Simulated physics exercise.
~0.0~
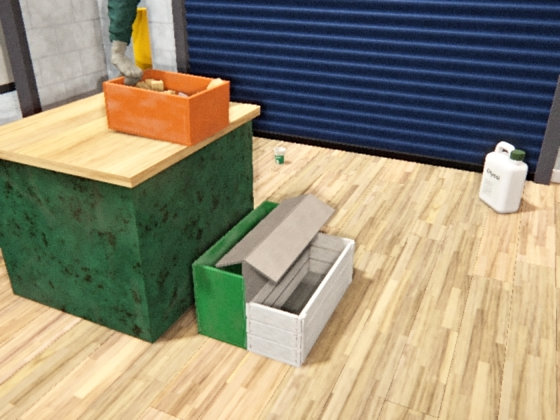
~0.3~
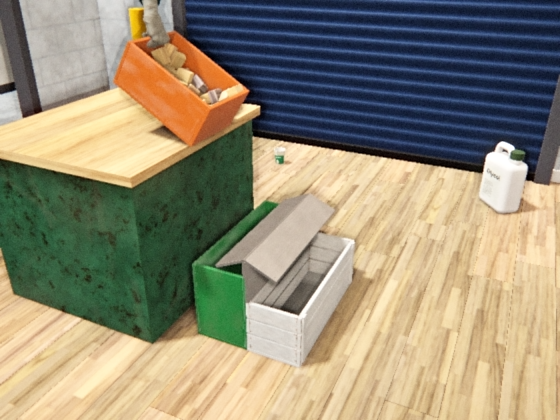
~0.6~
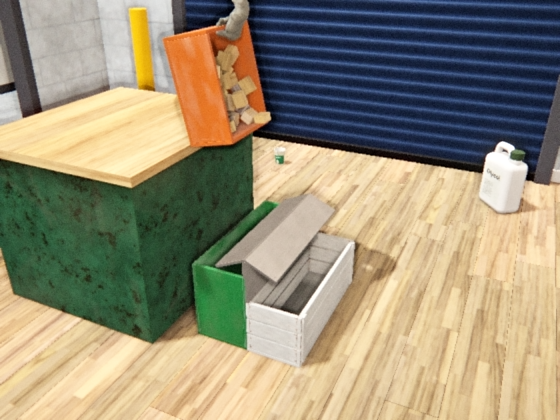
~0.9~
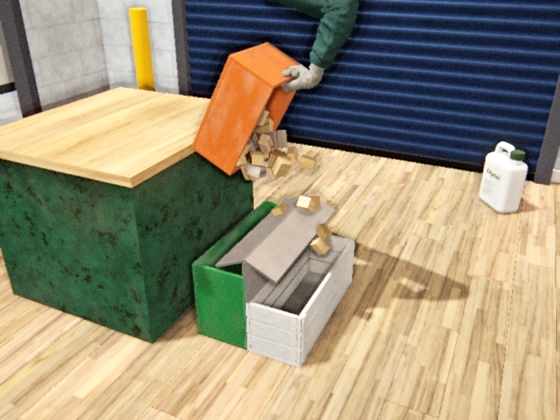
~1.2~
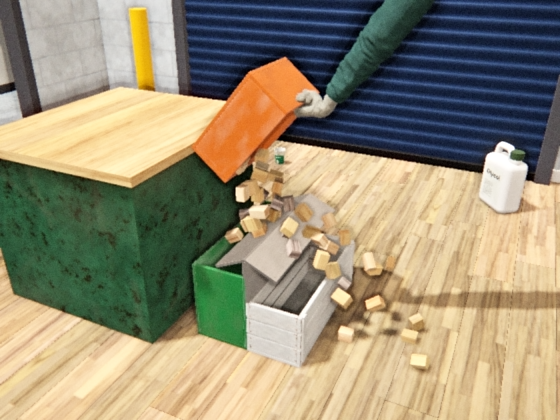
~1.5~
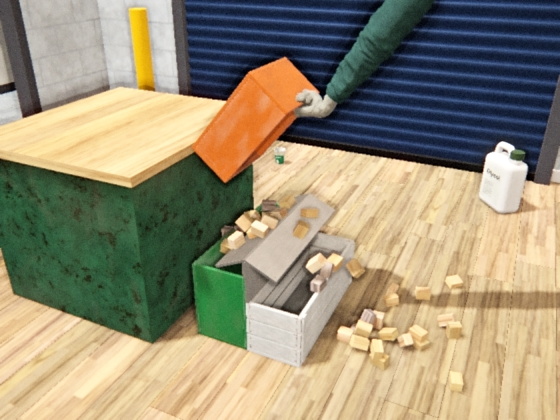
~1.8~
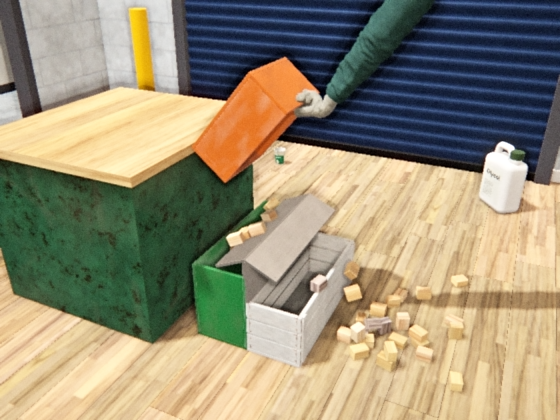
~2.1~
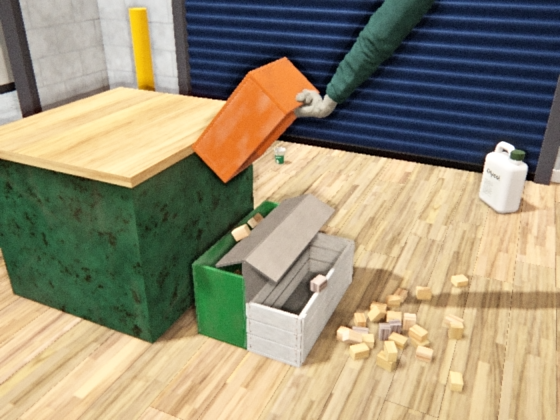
A gloved hand tips an orange crate, spilling wooden blocks into the green tote and across the floor.
